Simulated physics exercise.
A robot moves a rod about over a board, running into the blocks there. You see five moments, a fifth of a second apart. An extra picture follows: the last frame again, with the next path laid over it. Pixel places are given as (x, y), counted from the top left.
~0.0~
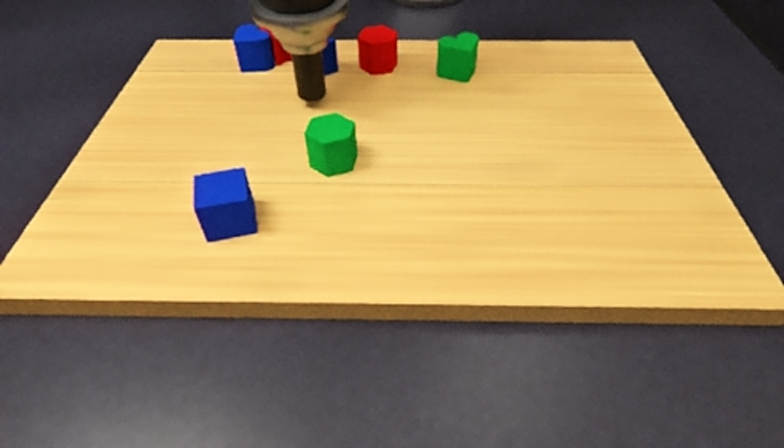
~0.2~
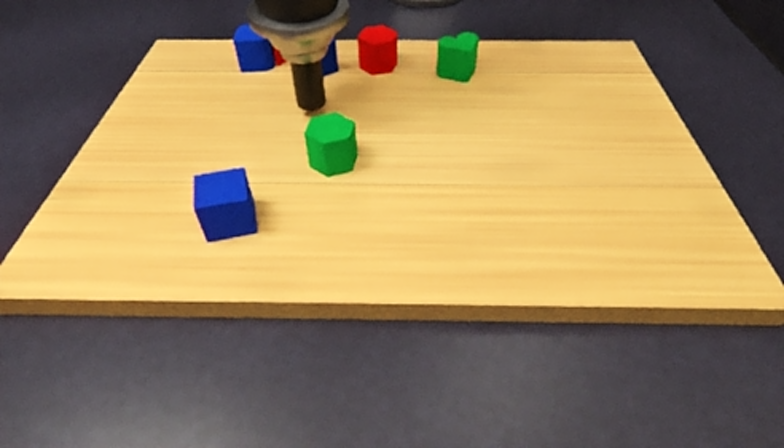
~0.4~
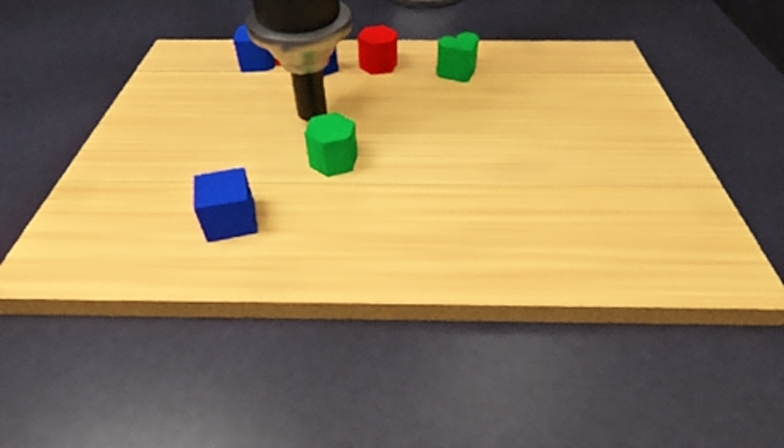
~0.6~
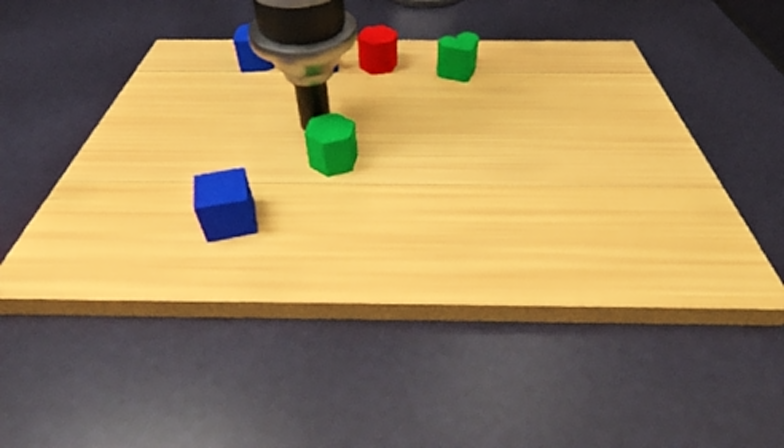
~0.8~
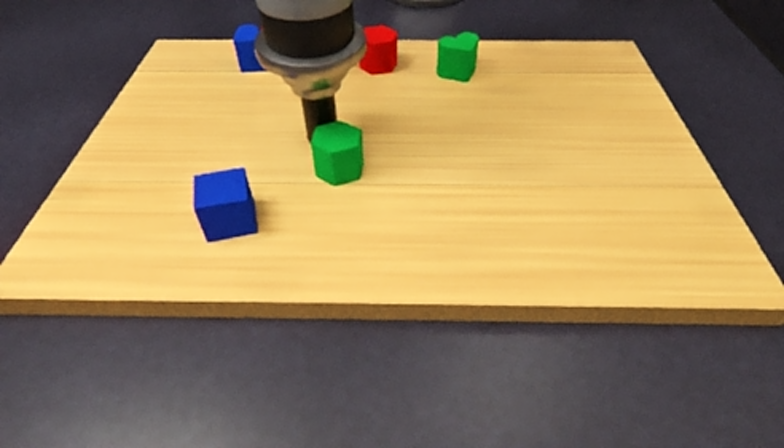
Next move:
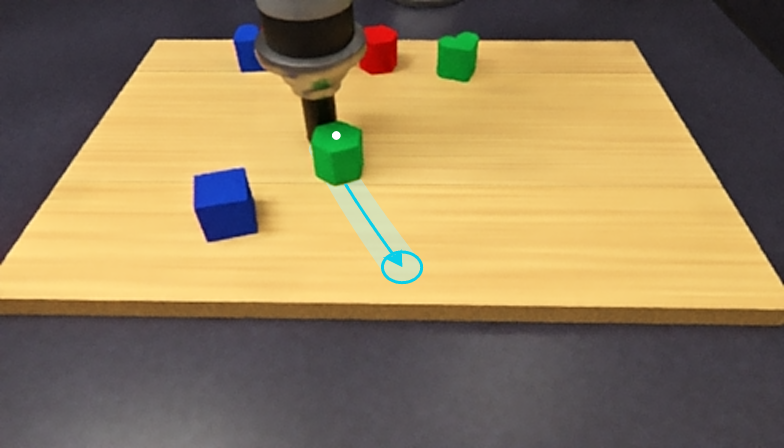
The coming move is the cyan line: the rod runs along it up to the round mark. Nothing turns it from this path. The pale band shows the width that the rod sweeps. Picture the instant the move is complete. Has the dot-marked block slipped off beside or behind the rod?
I expect not.
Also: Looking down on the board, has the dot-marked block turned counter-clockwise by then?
Short answer: Yes.
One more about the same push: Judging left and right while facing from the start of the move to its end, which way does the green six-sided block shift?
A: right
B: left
My pick is B.
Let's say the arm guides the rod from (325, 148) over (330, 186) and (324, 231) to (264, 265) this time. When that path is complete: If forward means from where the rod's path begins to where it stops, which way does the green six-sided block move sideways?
My answer: Left.
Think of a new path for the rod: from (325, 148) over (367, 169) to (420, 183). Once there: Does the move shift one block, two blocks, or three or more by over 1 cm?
Of all the blocks, just one travels more than a centimetre.
Drawn move, from (325, 148) through (356, 202) to (402, 267); the dot is on the green six-sided block.
The first path, step by step. One third of the way, rod at (344, 172); green six-sided block at (365, 171), turned 15° anticlockwise.
Two thirds of the way, rod at (370, 212); green six-sided block at (403, 210), turned 35° anticlockwise.
At the end, rod at (402, 257); green six-sided block at (452, 244), turned 55° anticlockwise.
